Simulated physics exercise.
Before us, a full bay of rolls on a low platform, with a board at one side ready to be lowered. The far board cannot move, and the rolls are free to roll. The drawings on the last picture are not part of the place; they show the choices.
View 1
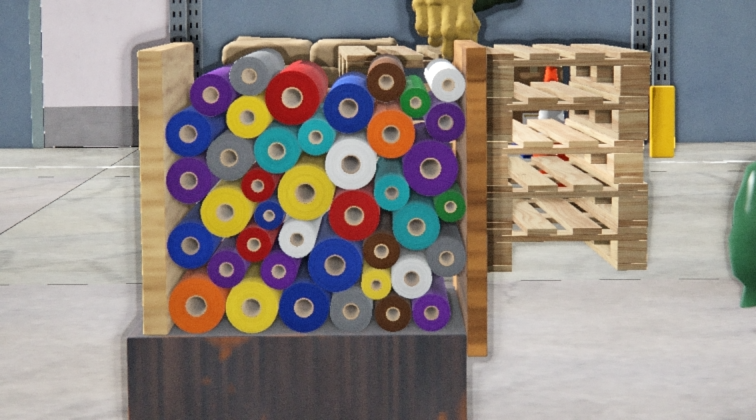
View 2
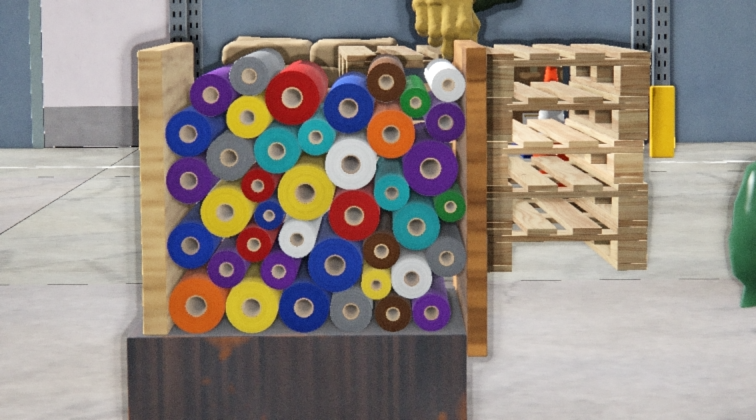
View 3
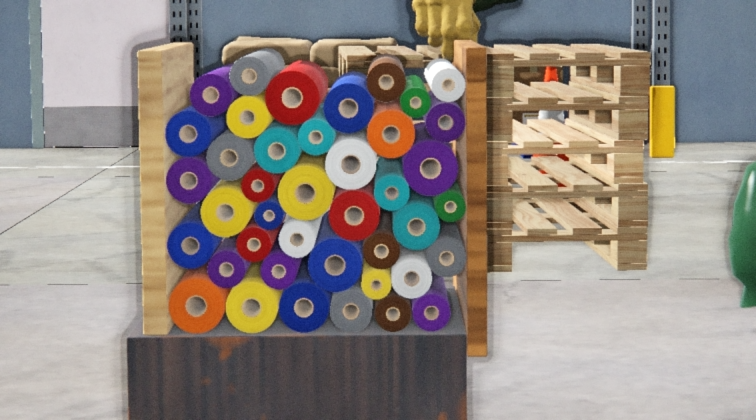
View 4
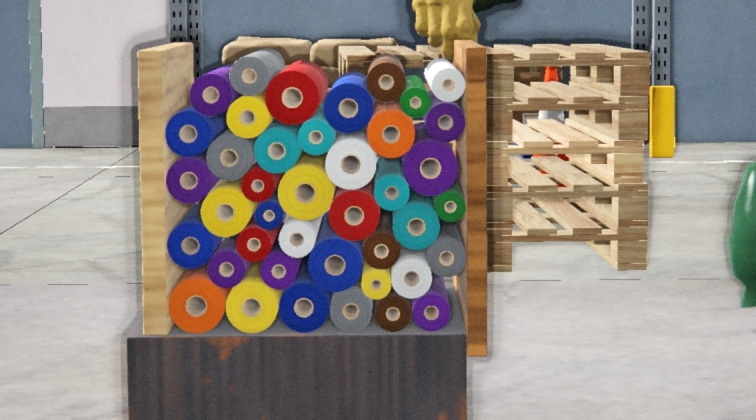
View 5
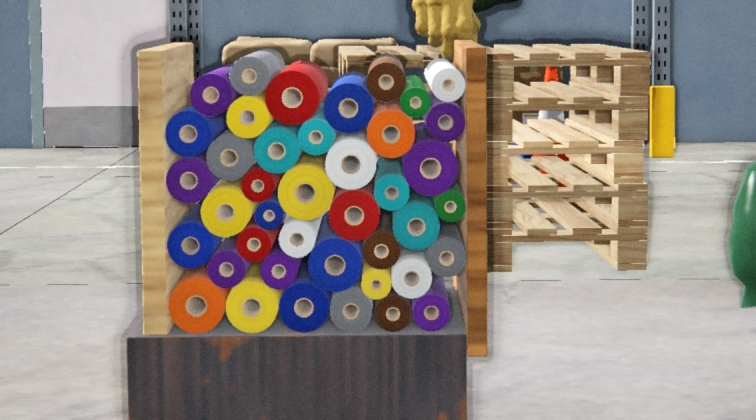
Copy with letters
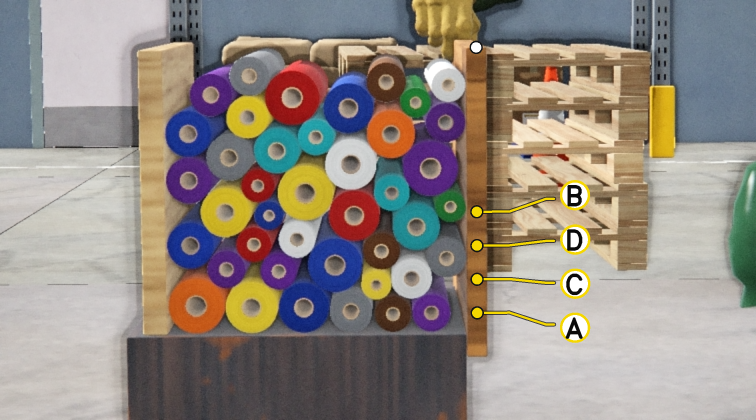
A packed stack of coloured rolls, seen end-on from straight in front, sits between two upright wooden boards on a low, dark, rust-marked platform in a workshop-like space with a pale floor. Purple, blue, yellow, red, turquoise, white, grey, brown, green and orange rolls fill the bay, with wooden pallets stacked behind at right and a green shape at the right edge. Nothing visibly moves, and the camera stays still.
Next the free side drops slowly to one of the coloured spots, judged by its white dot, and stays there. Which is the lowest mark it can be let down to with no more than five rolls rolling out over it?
No lower than B.
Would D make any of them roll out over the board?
Yes, at D.
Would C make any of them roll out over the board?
Yes.
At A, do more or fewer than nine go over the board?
It loses more than nine.
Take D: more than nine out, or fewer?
Fewer than nine.
On the marked copy, A at (478, 313); B at (477, 211); C at (478, 279); D at (477, 245); the white dot at (477, 47).
Taking B. A third of the way, top of the board (466, 121).
Two thirds of the way, top of the board (466, 204).
When it is over, top of the board (466, 211), four out over the board.
As for the rest, A more than five out over the board; C more than five out over the board; D more than five out over the board.
